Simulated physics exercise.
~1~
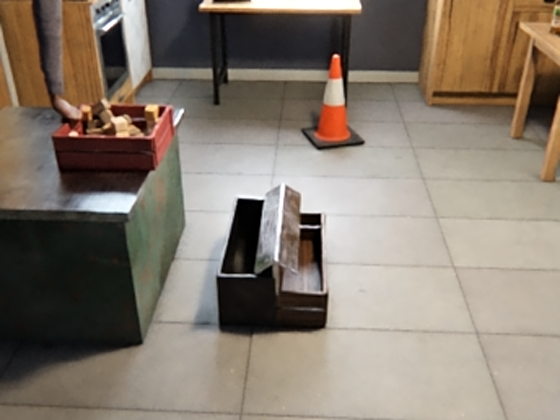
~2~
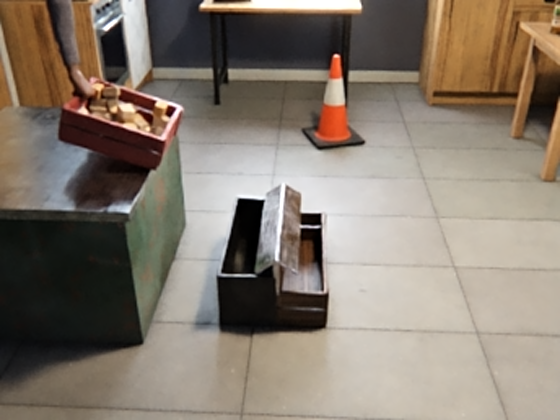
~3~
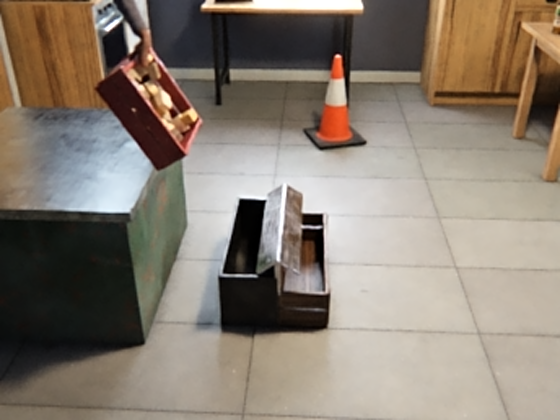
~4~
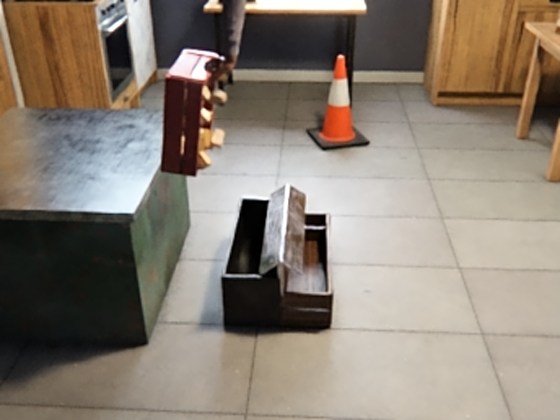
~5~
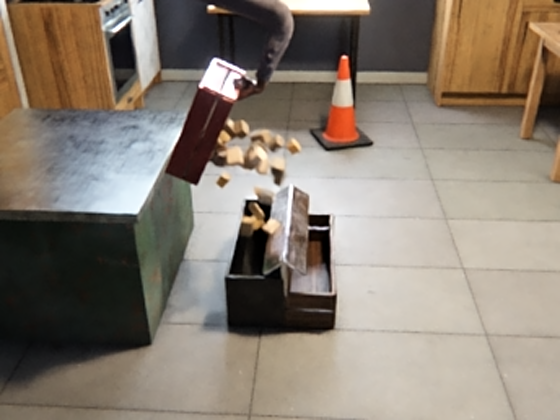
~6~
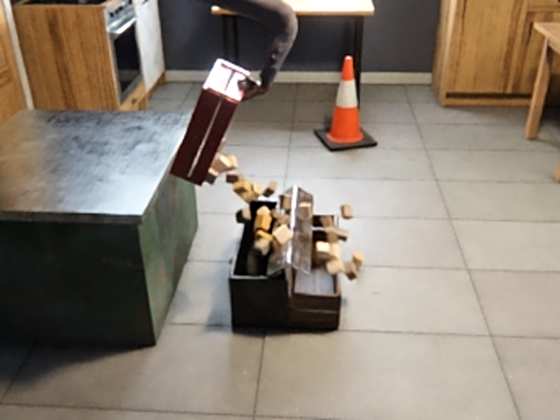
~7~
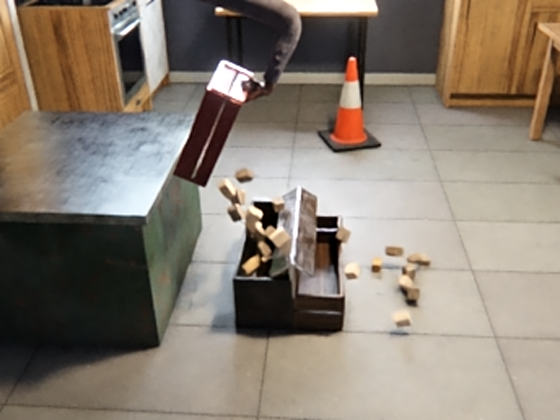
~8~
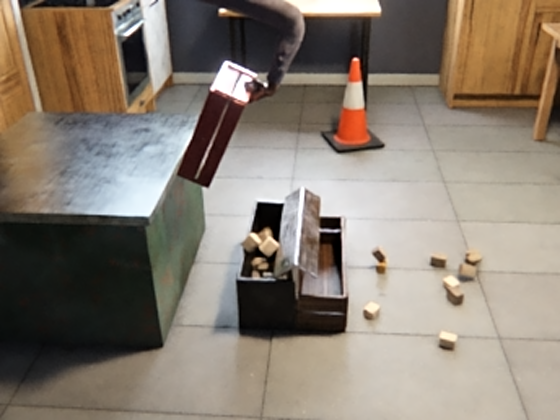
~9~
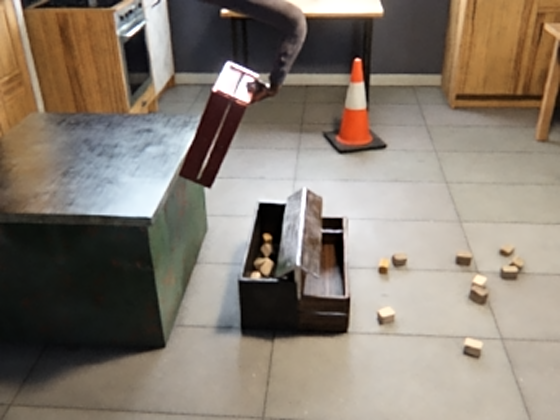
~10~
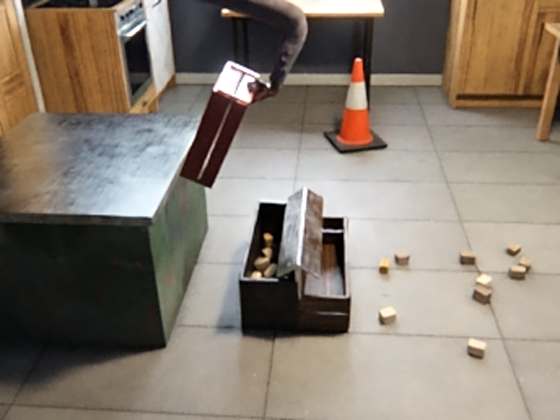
A red crate of wooden blocks was lifted off a dark bench by a dark arm and tipped over two open boxes on the floor, spilling many blocks into the black box while others bounced out and scattered across the tiles to the right.
